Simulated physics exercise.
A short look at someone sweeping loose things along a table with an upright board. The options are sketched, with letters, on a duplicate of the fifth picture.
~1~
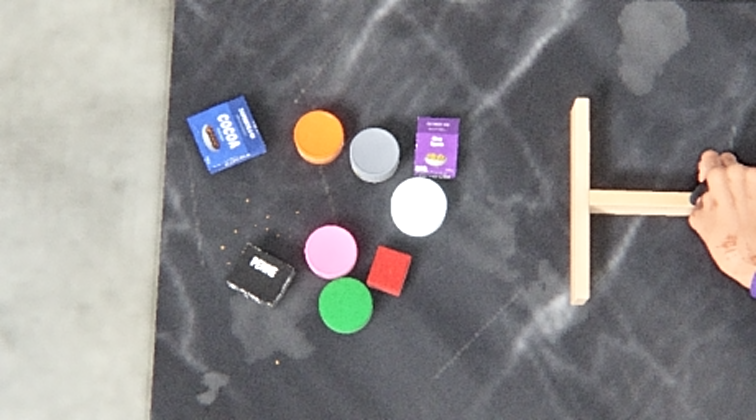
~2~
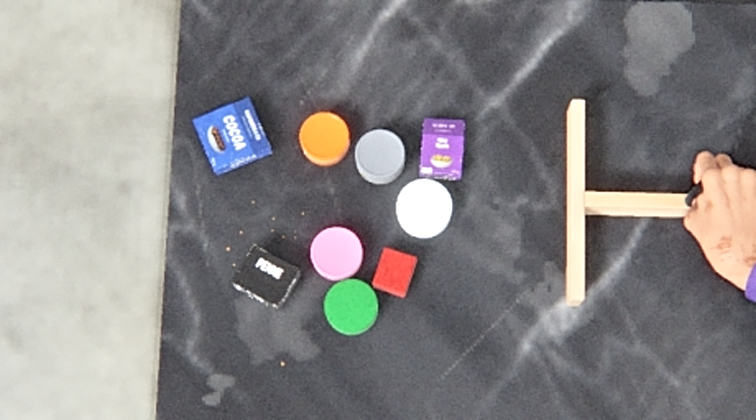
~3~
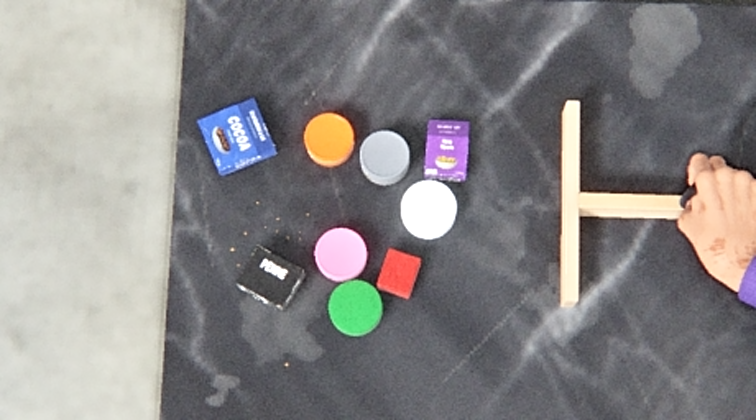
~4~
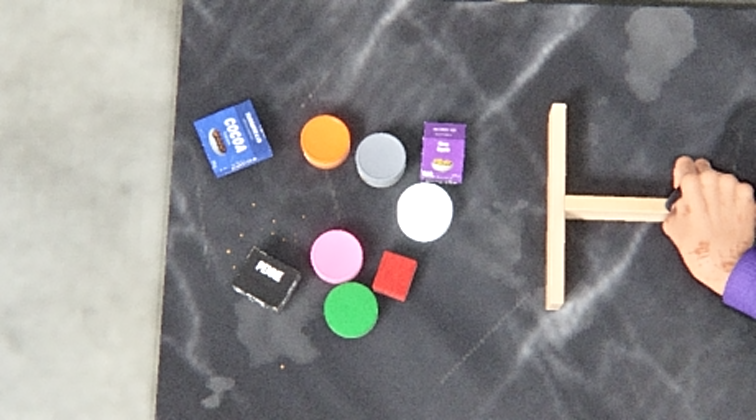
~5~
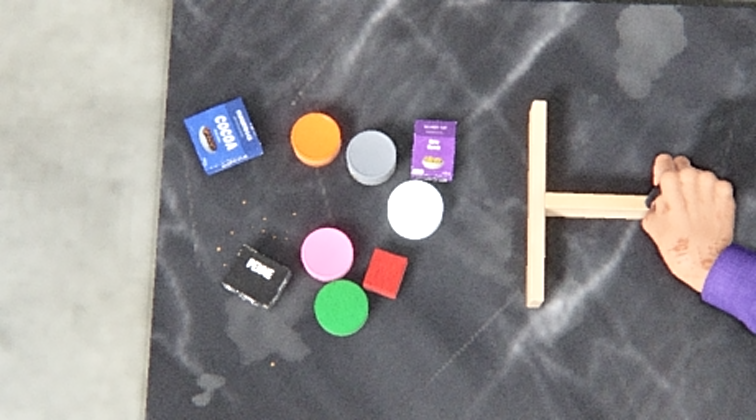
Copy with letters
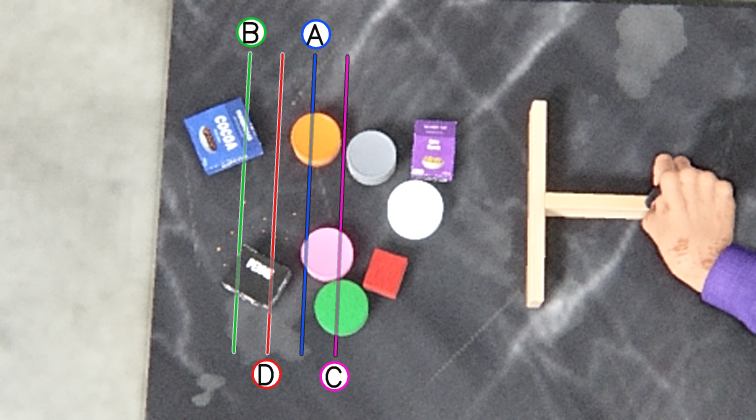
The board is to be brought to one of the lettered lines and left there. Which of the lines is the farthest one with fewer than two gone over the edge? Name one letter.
As far as mark B.
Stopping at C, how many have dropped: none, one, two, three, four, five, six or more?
By then, none.
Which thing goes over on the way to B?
The blue packet goes over.
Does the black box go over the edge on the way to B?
No.
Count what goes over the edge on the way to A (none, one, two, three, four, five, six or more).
In all, none.
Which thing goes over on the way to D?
The blue packet.
On the marked copy, A at (308, 202); B at (242, 199); C at (342, 203); D at (275, 200).
Following B. Soon after the start, board (431, 196); purple box (405, 150); grey tub (359, 158).
Later, board (326, 192); blue packet (205, 137); black box (245, 288).
In the end, board (244, 190); blue packet over the edge; grey tub (176, 166); one fallen.
As for the rest, A is within the limit but short; C is within the limit but short; D is within the limit but short.
